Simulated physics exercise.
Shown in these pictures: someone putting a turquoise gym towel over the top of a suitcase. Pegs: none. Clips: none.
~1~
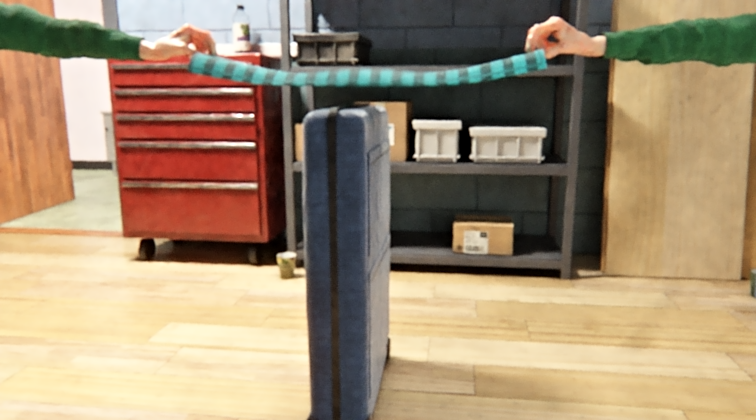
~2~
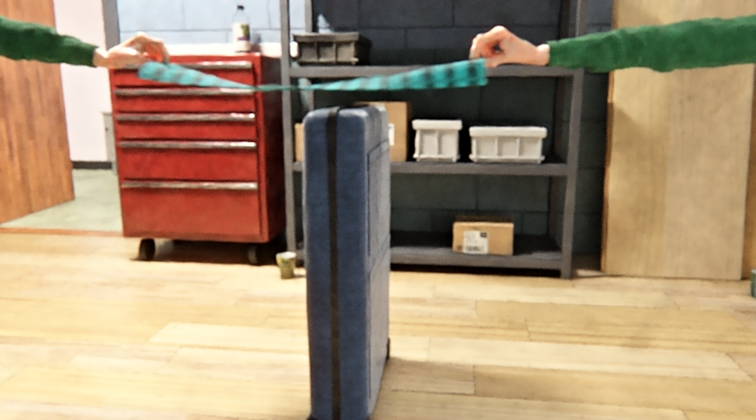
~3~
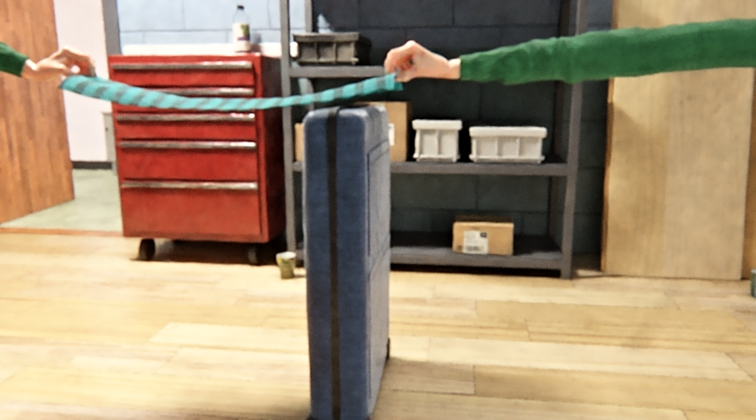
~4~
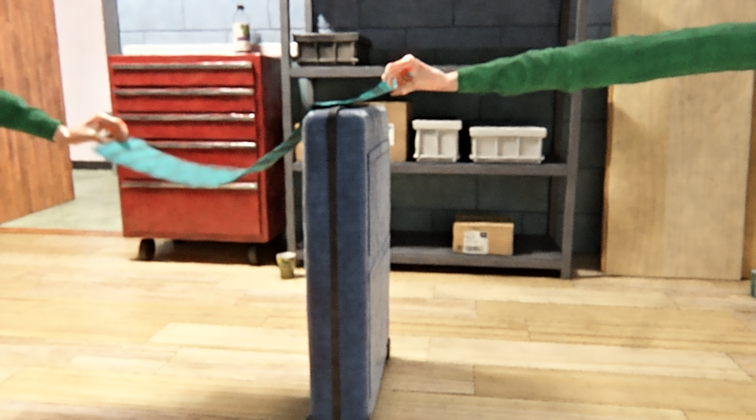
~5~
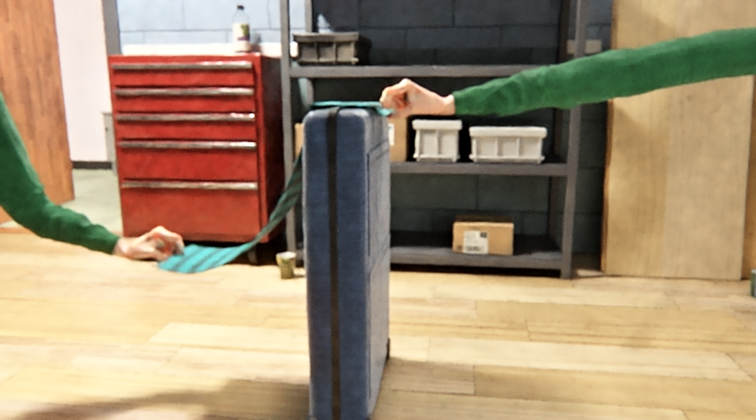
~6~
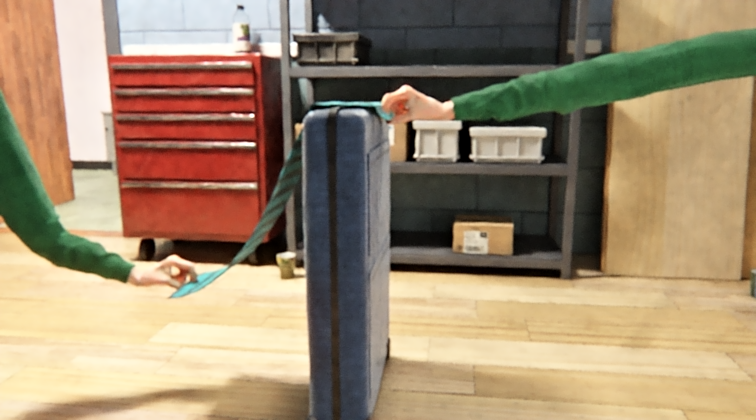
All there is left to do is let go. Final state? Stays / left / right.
It comes off to the left.
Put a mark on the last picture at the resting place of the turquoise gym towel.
Its resting place is (288, 388).
Then, 0.32 s past the final frame, gym towel sliding left.
Then, 0.60 s past the final frame, gym towel in a heap on the floor near (289, 385).
When it is over, gym towel in a heap on the floor near (288, 388). The turquoise gym towel falls on the left side.
